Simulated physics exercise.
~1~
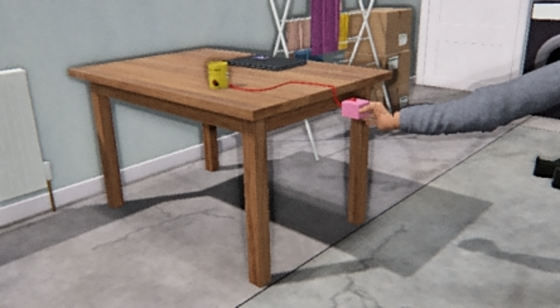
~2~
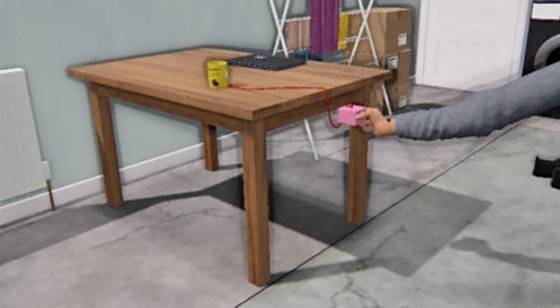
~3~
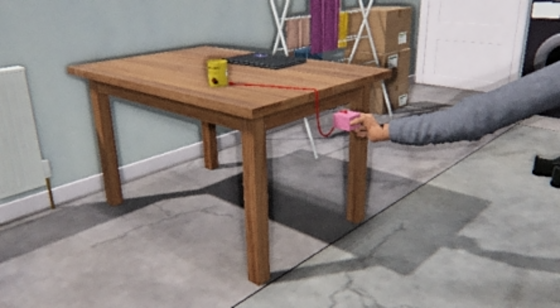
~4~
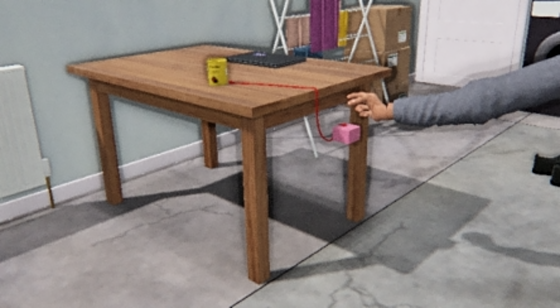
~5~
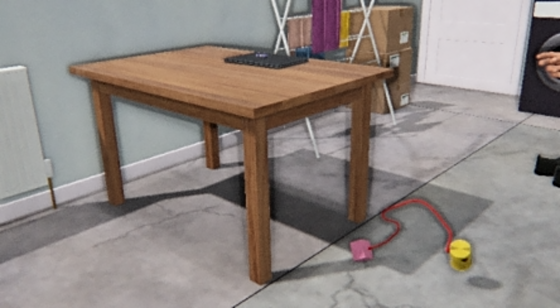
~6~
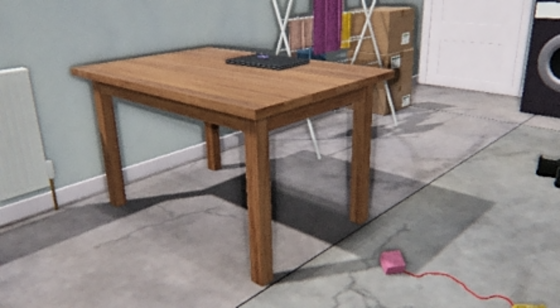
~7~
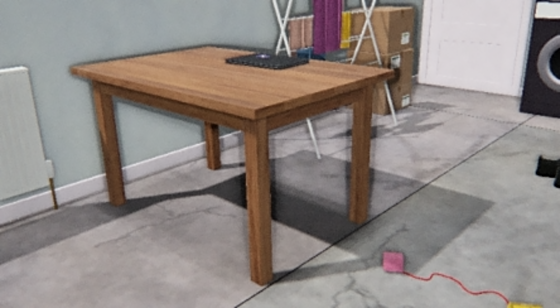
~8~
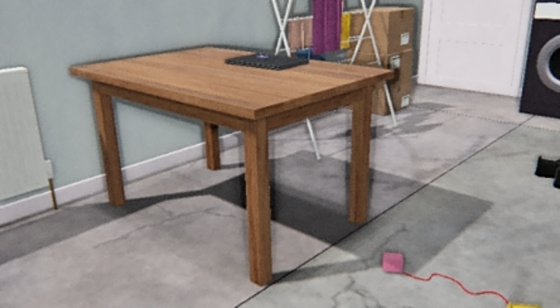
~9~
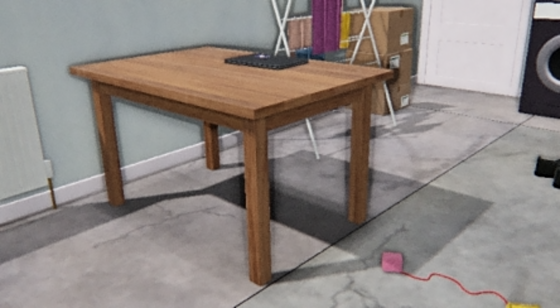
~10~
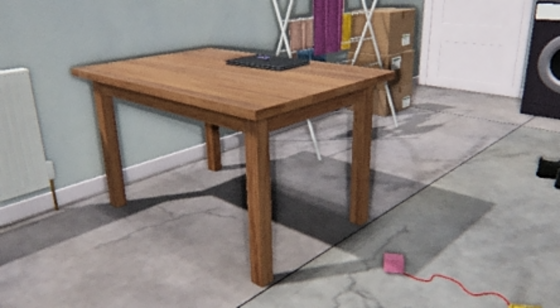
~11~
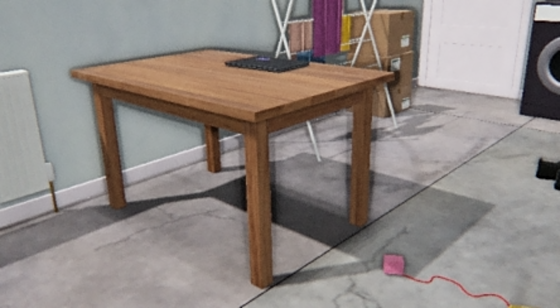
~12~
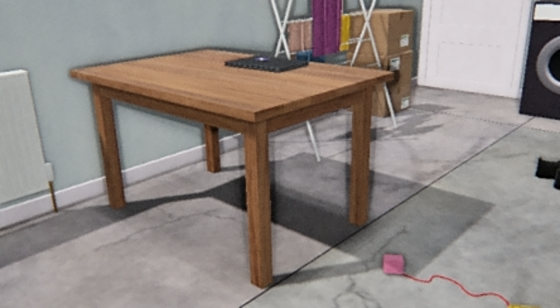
In this clip, a hand holds a pink block tied by a red cord to a yellow cup on a wooden table, then lets go. The block drops, the cup goes over the edge, and both come to rest on the floor at right while the laptop stays on the table.
